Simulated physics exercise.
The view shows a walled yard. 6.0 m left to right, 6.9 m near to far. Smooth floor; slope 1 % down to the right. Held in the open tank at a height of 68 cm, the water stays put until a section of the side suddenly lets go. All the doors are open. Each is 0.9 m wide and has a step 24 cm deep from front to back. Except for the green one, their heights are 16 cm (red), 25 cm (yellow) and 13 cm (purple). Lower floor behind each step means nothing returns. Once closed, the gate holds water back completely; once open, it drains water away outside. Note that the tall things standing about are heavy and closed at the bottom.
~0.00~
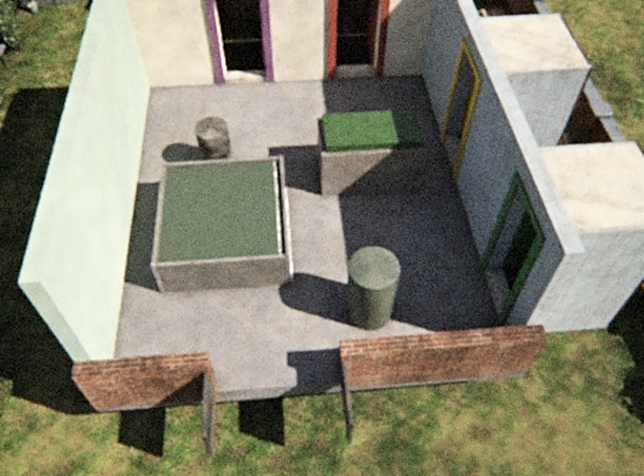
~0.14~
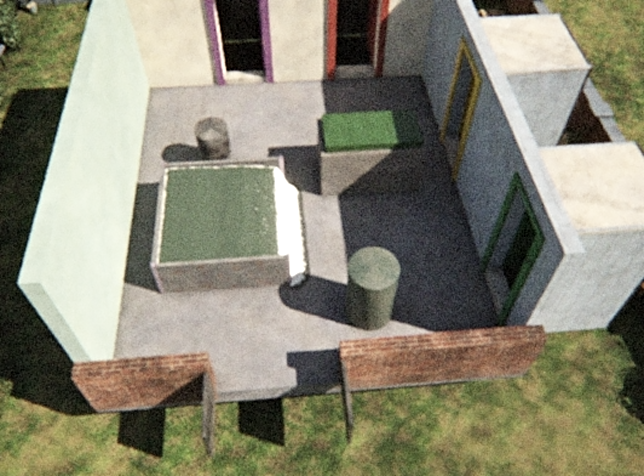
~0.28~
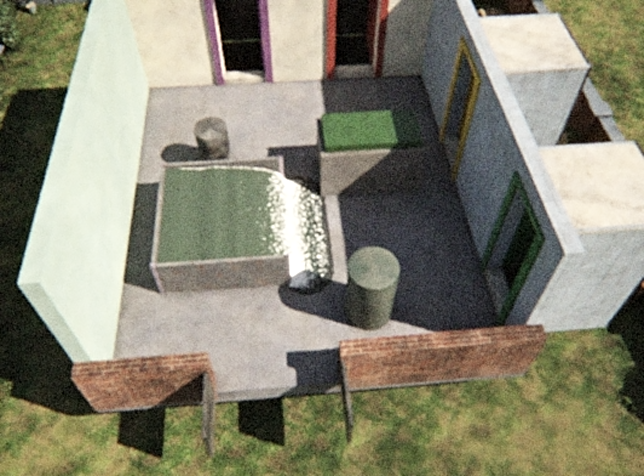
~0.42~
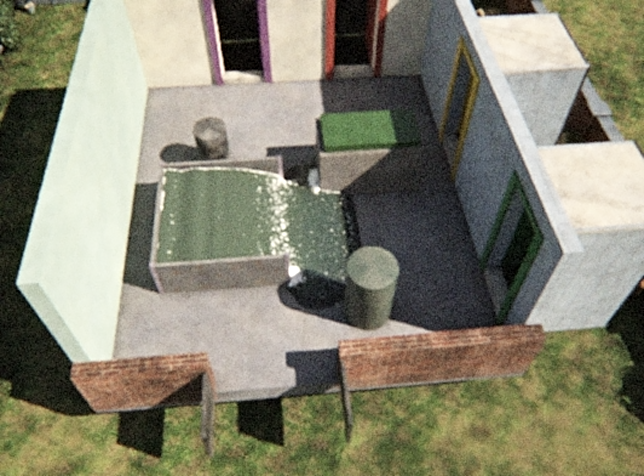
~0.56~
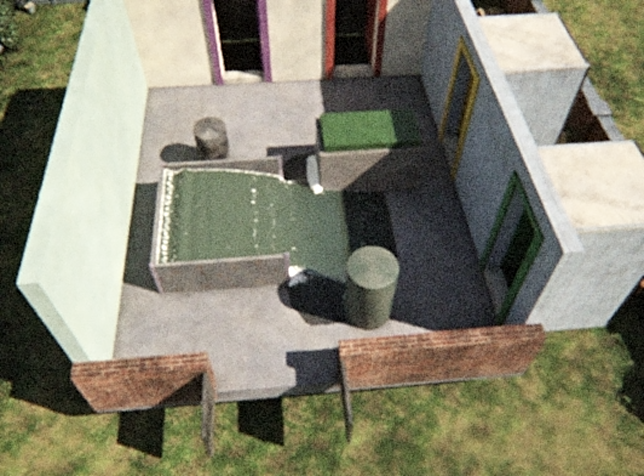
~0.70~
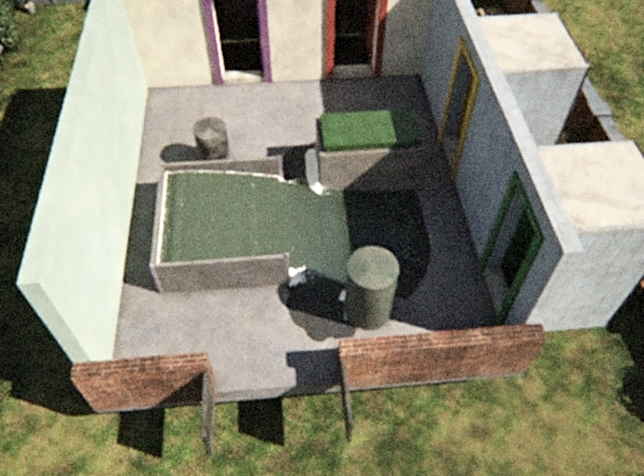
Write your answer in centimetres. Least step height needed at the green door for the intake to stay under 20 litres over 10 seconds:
26 cm or so.
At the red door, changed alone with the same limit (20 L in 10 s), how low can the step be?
At the red door it takes roughly 11.0 centimetres.
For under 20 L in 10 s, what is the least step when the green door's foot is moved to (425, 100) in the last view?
9.0 cm.
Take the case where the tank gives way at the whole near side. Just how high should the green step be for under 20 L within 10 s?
Required height: Approx. 7.0 cm.
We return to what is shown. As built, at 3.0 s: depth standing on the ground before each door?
At the red door the depth is 12 cm, at yellow 15 cm, at green 25 cm and at purple 9 cm.
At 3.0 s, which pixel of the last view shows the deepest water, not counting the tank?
Around (503, 342).
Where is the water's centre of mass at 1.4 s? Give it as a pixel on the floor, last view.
(299, 232).
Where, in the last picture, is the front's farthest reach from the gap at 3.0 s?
The farthest wet point is roughly at (419, 76) in the last view.
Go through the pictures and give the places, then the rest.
The open tank at (223, 210) is whole and still, 68 cm deep; the green door at (507, 260) is dry, in the first picture.
The gap is at (284, 224), the front 0.3 m out at (303, 279); the back of the open tank holds 68 cm, in the second picture.
The gap is at (284, 225), the front 0.7 m out at (328, 274); the back of the open tank holds 68 cm, in the third picture.
The front is at a hidden place, 1.2 m from the gap at (283, 226); 2.9 m2 of floor is wet, 66 cm left at the back, in the fourth picture.
Water pours out at (283, 226) and has run 1.8 m, to a hidden place; about 10 cm deep outside, 58 cm at the back, in the fifth picture.
The front is at (425, 250), 2.4 m from the gap at (283, 226); 5.8 m2 of floor is wet, 57 cm left at the back; the green door at (506, 259), 3.7 m from the gap, is still 1.2 m from the nearest water, in the sixth picture.
After 1.4 s water covers 35 % of the floor, deepest (44 cm) near (461, 210); 22 cm at the green door, 0 litres in over its 20 cm step.
After 3.0 s water covers 60 % of the floor, deepest (44 cm) near (503, 342); 25 cm at the green door, 40 litres in over its 20 cm step.
After 10.0 s water covers 100 % of the floor, deepest (12 cm) near (224, 118); 8 cm at the green door, 65 litres in over its 20 cm step.
At the green door as built, the water arrived by 1.2 s and peaked near 30 cm at 2.2 s.
With a step of 20.5 cm, 61 litres would have come in within the 10 s; with 32 cm, 2 litres. So under 20 litres takes about 26 cm.
